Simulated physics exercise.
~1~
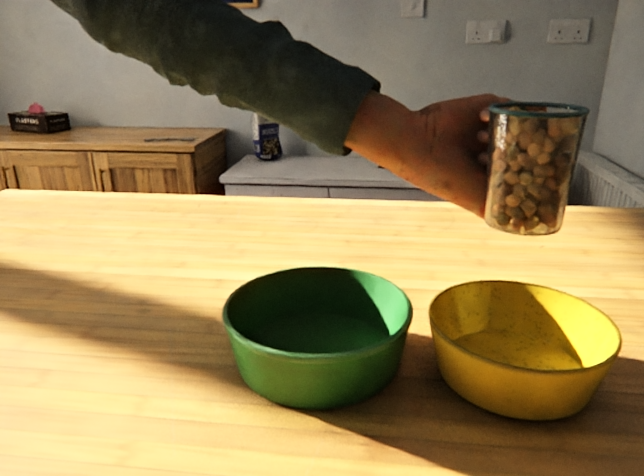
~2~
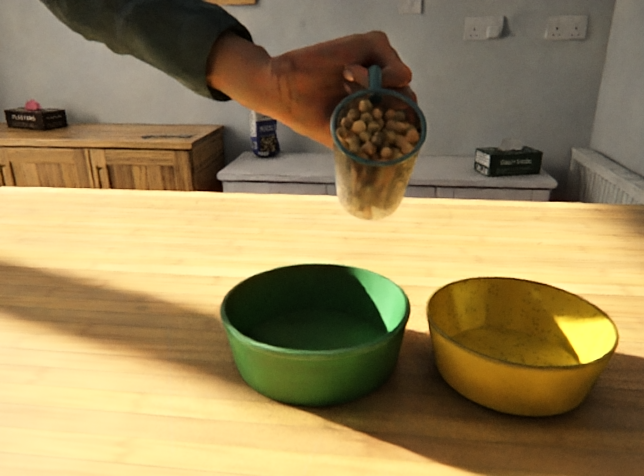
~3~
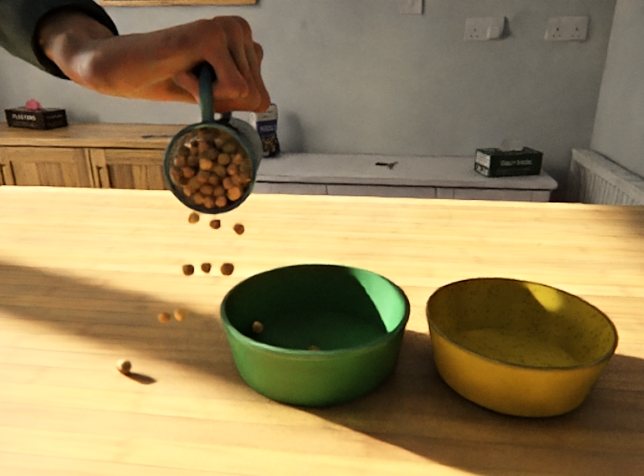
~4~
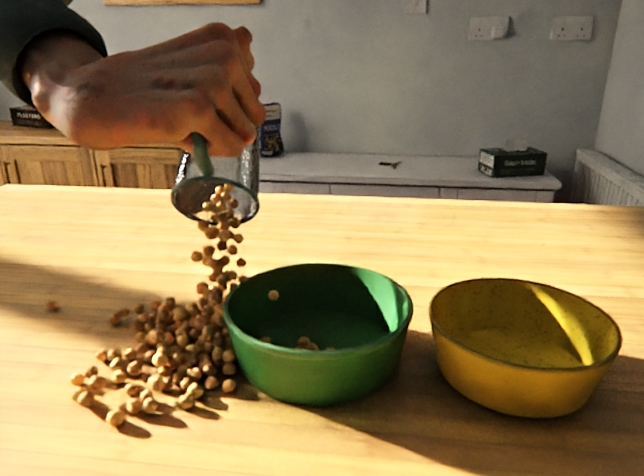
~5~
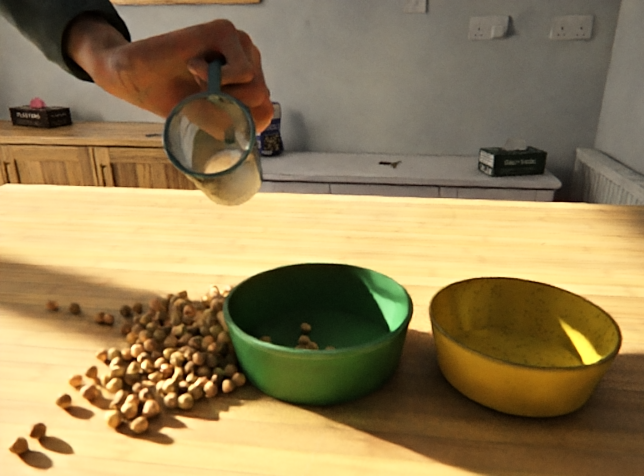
A hand moving a clear cup left and tipping out chickpeas, most piling on the table beside a green dish, few inside.
